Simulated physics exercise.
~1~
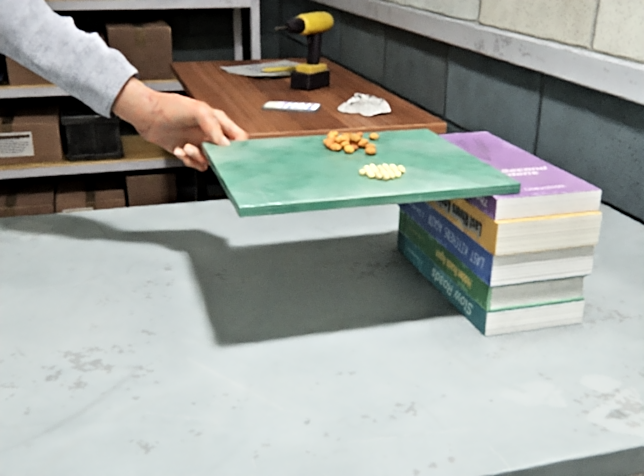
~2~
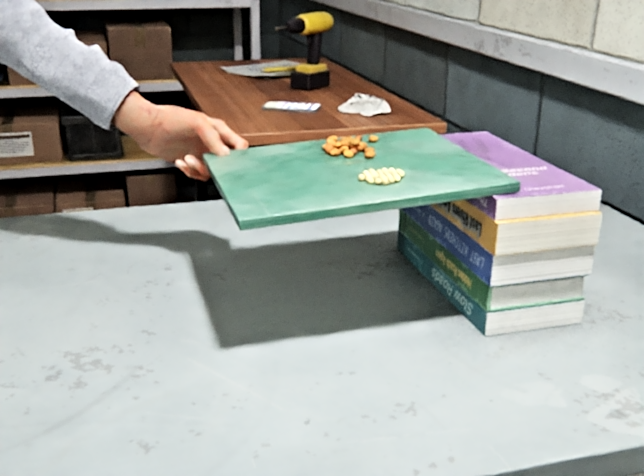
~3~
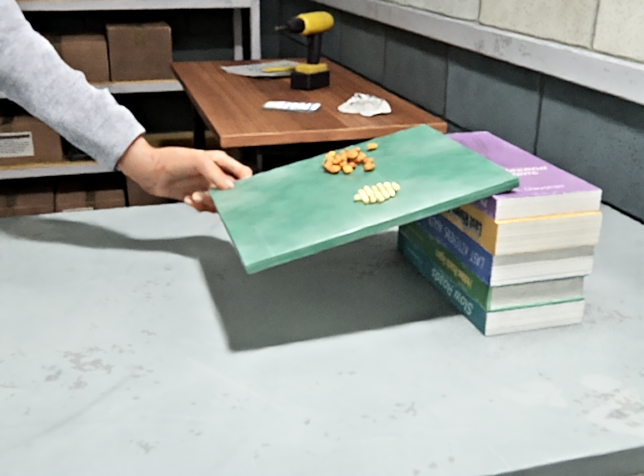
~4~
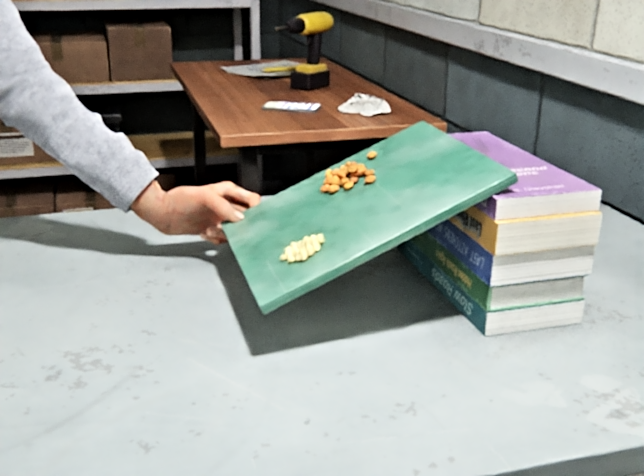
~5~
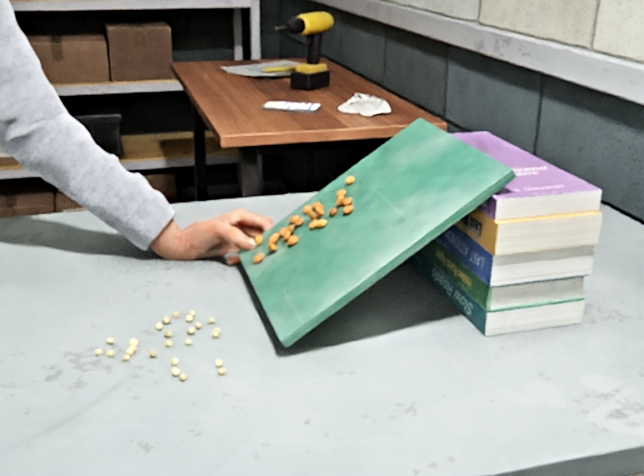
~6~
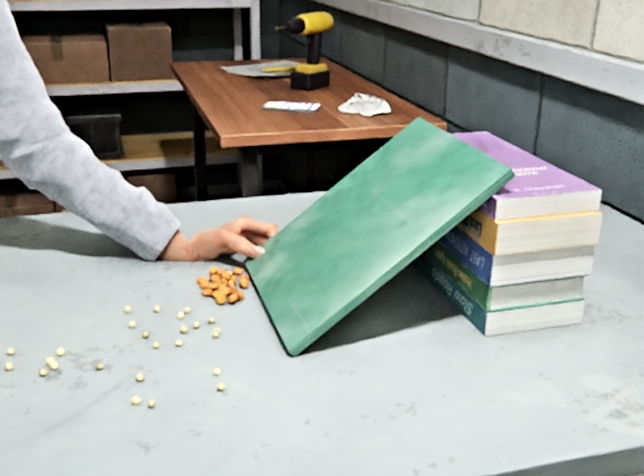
In the video, a hand lowers the left end of a green board propped on a stack of books until it rests on the gray table. The small pale pieces slide off and scatter leftward, then the orange-brown pieces slide down and settle by the board's foot.
